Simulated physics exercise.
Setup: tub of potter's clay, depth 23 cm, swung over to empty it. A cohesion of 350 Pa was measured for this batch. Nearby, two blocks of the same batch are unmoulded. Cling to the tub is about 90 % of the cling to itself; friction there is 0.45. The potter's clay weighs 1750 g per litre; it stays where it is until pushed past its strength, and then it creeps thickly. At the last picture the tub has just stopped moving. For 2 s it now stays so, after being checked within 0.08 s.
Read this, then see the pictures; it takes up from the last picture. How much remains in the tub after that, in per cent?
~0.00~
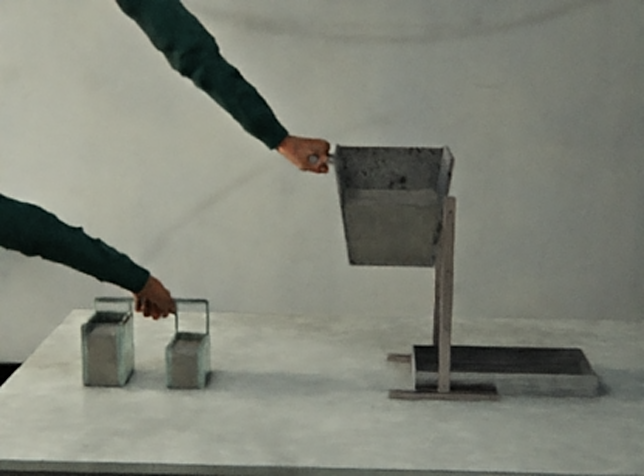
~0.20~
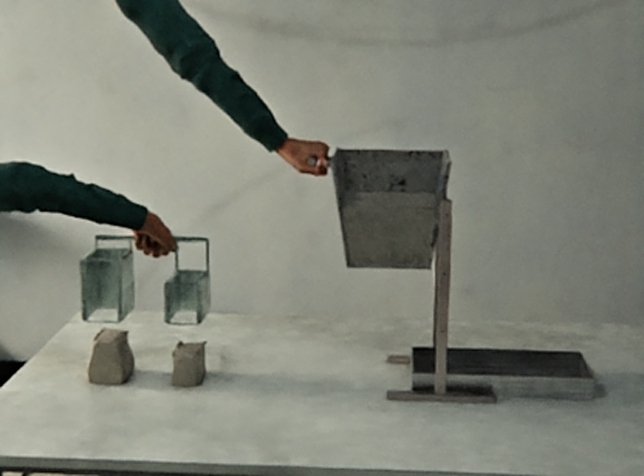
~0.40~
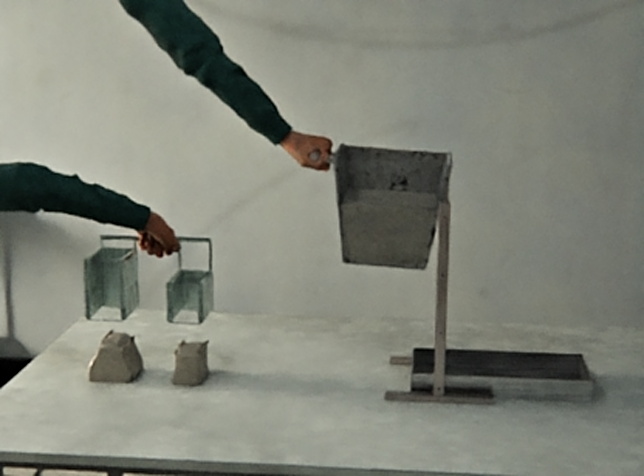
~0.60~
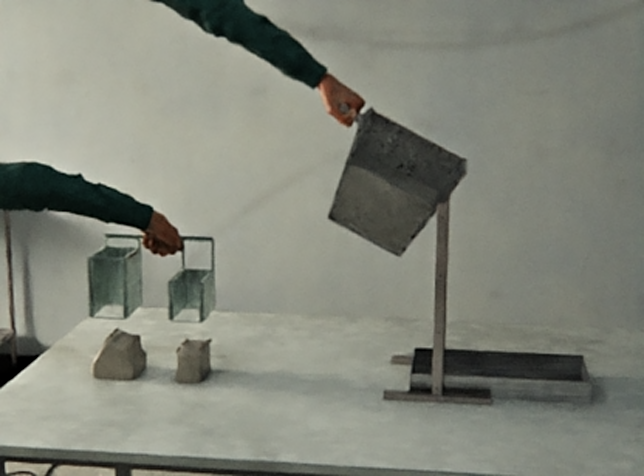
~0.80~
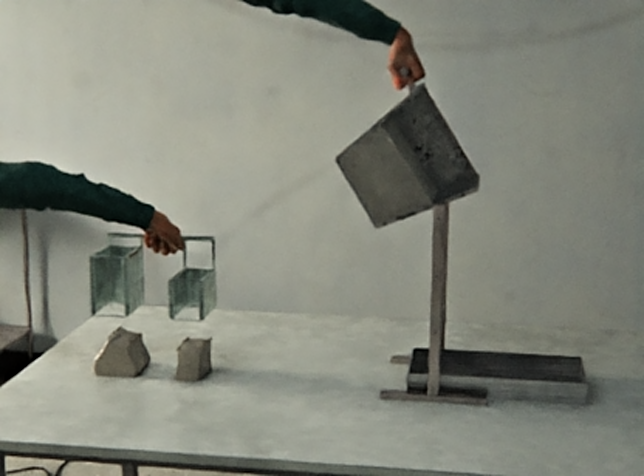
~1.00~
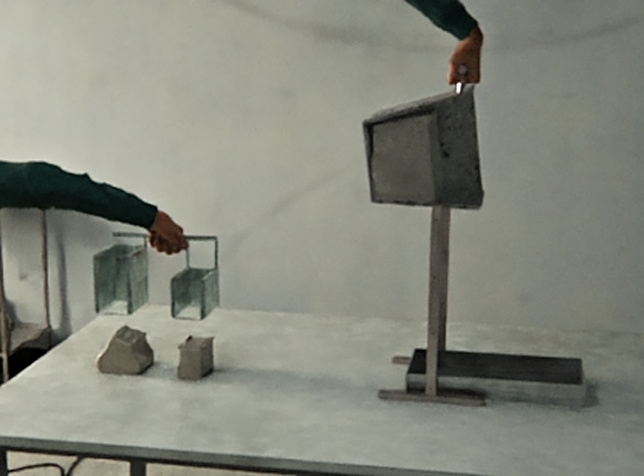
81 %.
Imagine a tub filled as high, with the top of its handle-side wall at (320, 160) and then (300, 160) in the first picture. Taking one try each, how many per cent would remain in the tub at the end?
Some 65 % and some 55 %, in that order.
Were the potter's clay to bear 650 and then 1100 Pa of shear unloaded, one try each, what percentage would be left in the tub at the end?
100 %, then 100 %.
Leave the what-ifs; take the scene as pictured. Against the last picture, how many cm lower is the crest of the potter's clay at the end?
About 9 cm.
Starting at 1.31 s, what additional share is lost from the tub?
About 16 %.
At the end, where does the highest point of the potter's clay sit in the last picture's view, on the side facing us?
Roughly at pixel (421, 155).
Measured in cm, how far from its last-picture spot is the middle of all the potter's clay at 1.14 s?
Shift: Roughly 4 cm.
After 1.14 s, the tub is at 82 degrees and holds 100 %.
After 1.31 s, the tub is at 82 degrees and holds 97 %.
After 1.48 s, the tub is at 82 degrees and holds 91 %.
After 1.65 s, the tub is at 82 degrees and holds 87 %.
After 3.00 s, the tub is at 82 degrees and holds 81 %.
